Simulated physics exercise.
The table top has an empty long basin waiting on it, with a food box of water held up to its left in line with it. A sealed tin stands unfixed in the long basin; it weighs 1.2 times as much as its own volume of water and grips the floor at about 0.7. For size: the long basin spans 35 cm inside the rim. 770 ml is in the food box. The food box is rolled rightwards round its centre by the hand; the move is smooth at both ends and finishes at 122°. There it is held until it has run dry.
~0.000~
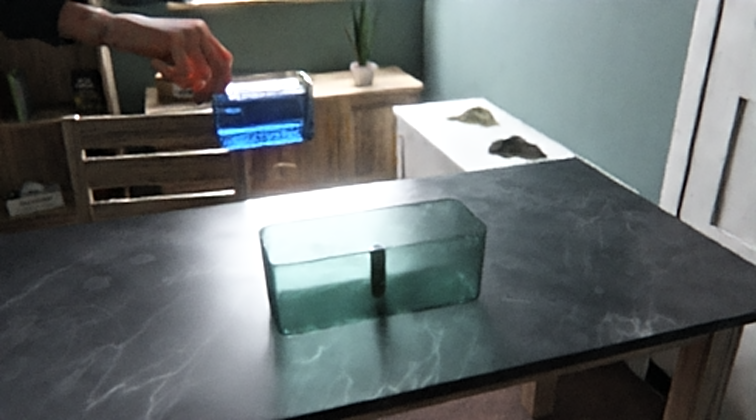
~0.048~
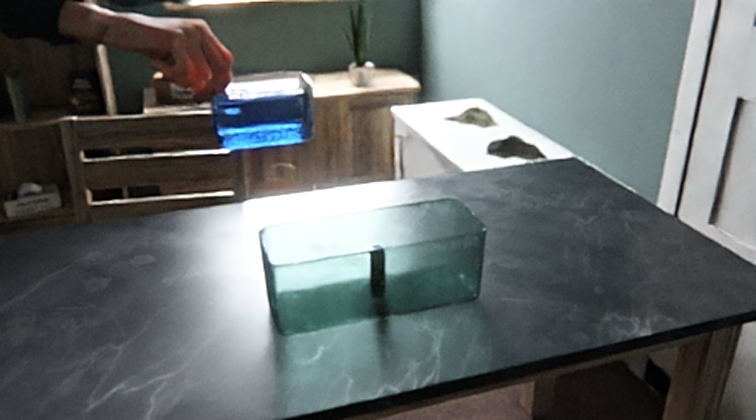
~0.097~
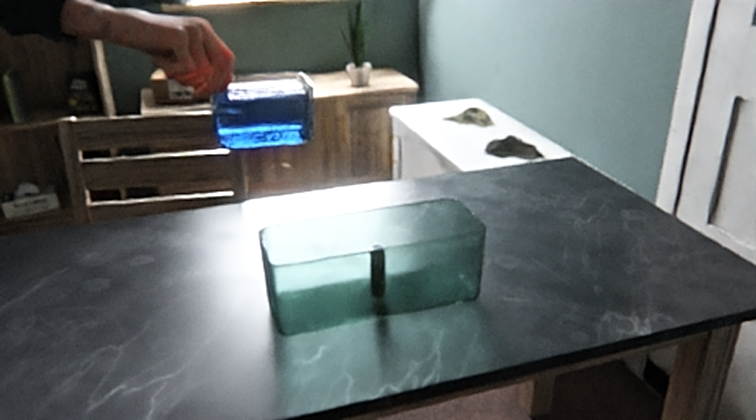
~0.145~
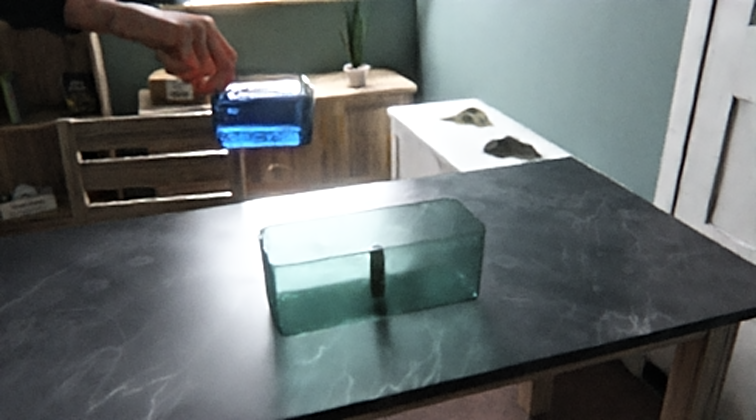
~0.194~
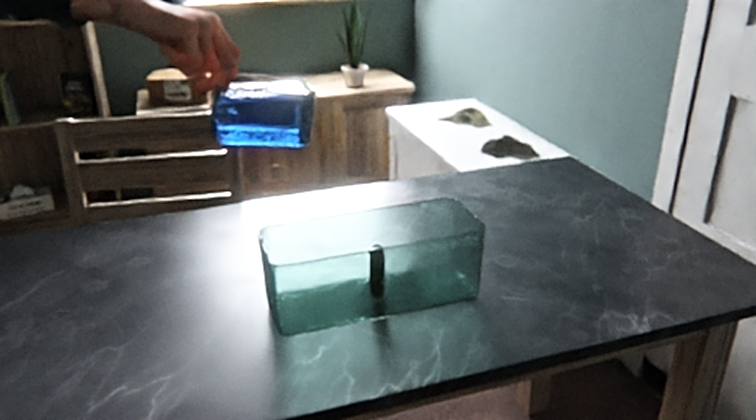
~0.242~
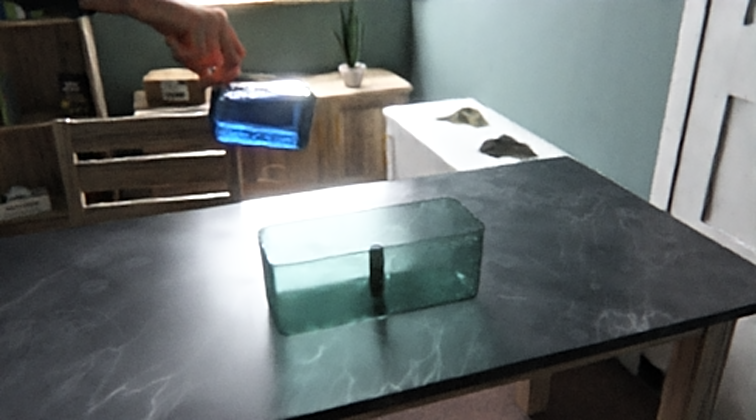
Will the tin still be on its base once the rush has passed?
It holds.
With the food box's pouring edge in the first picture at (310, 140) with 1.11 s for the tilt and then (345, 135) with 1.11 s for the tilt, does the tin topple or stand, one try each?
First it goes over; then it stays up.
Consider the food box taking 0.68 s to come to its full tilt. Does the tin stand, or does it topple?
It tumbles over, then.
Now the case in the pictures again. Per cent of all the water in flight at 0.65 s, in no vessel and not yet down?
Some 46 % is the figure.
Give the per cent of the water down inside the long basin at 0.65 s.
Around 12 percent.
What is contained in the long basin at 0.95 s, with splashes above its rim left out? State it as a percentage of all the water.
The share is close to 82 percent.
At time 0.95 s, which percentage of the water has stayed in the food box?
4 per cent or so.
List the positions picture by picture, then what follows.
The first frame shows tilt 0°; pouring edge (306, 79); surface from (213, 94) to (305, 85); the long basin's rim runs from (264, 247) to (472, 214); the tin's top is at (377, 250).
The second frame shows tilt 1°; pouring edge (306, 80); surface from (213, 94) to (304, 86).
The third frame shows tilt 2°; pouring edge (307, 81); surface from (213, 94) to (305, 87).
The fourth frame shows tilt 5°; pouring edge (308, 84); surface from (214, 94) to (305, 87).
The fifth frame shows tilt 9°; pouring edge (309, 87); surface from (215, 94) to (307, 87).
The sixth frame shows tilt 14°; pouring edge (310, 91); surface from (215, 95) to (308, 87).
Then, 0.65 s in, the tilt is 78° and 42 per cent is still to pour; the tin stands where it began.
Then, 0.95 s in, the tilt is 116° and 4 per cent is still to pour; the tin stands where it began.
Then, 1.27 s in, the tilt is 122° and 0 per cent is still to pour; the tin stands where it began.
Then, 1.61 s in, the tilt is 122° and 0 per cent is still to pour; the tin stands where it began.
Finally, the tin stands where it began.
